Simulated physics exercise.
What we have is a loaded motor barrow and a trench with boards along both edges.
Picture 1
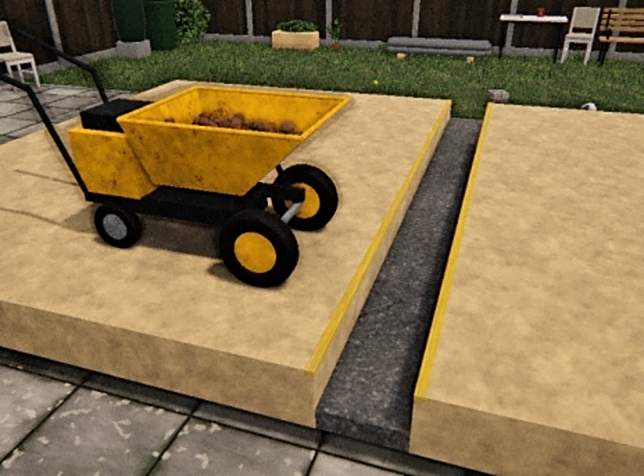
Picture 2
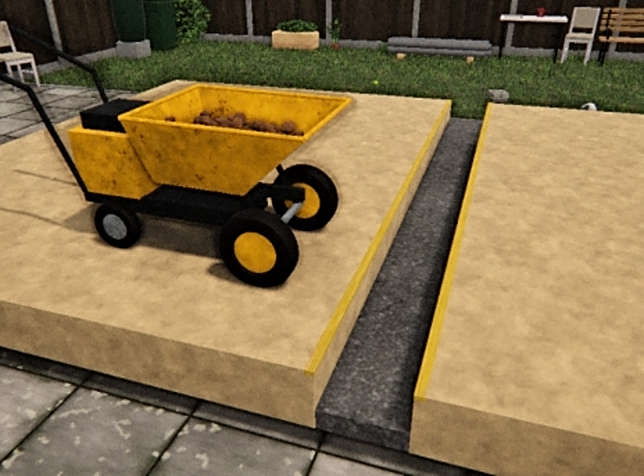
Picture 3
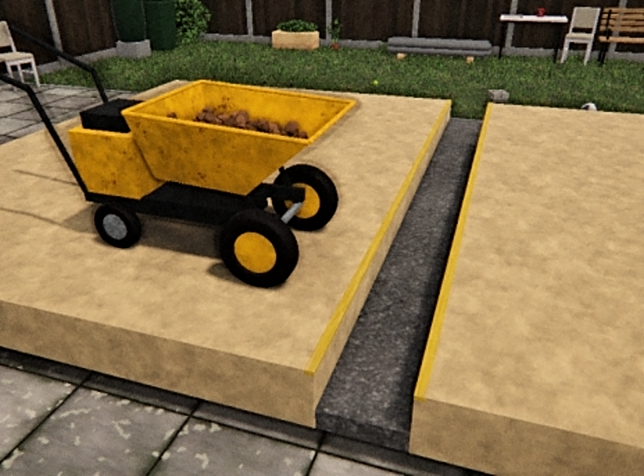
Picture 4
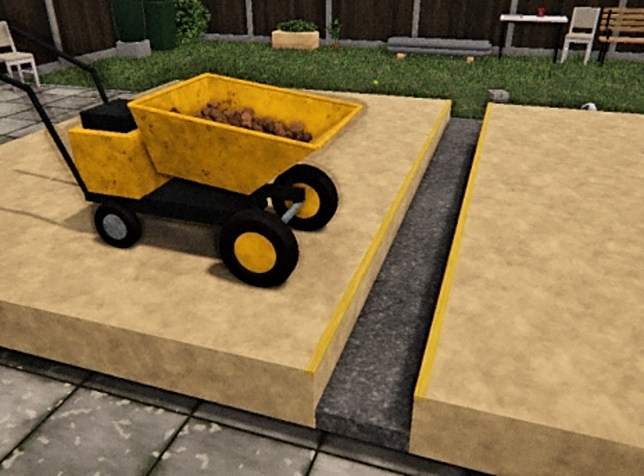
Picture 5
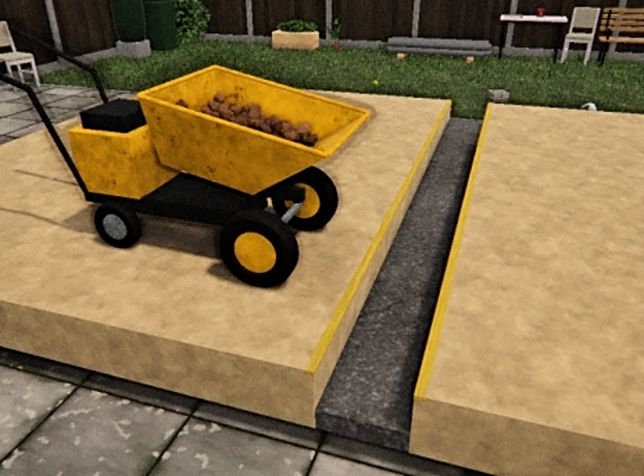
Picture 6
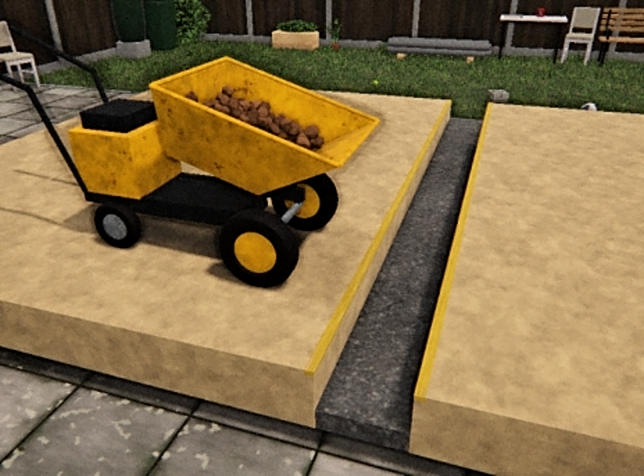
In this clip, a yellow motor barrow loaded with brown clods stands on a sandy surface left of a dark, board-edged trench; its skip sits level at first, then tilts gradually toward the right while the wheels stay still.
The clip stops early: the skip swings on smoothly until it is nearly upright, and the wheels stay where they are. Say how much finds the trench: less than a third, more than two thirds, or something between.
The trench takes more than two thirds.
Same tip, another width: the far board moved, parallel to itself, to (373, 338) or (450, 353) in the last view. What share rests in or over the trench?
About 0 and 100 per cent.
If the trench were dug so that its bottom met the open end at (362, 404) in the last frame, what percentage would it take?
Near 70 %.
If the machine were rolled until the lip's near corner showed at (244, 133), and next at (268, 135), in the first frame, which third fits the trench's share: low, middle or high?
At the first place more than two thirds, at the second over two thirds.
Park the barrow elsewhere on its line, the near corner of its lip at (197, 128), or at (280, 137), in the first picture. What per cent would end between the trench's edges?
About 50 and 100 per cent.
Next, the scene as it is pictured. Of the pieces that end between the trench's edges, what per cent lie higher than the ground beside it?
Some 0 per cent.
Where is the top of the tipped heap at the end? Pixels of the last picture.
Around (530, 282).
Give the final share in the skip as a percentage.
About 0 per cent.
Soon, skip tipped steeply; all in the skip.
A while on, skip tipped right over; most in the skip; about a quarter in or heaped over the trench; a stray few beyond it; a stray few falling.
Towards the end, skip tipped right over; a stray few in the skip; most in or heaped over the trench; a small part beyond it.
Finally, skip tipped right over; most in or heaped over the trench; a small part beyond it.
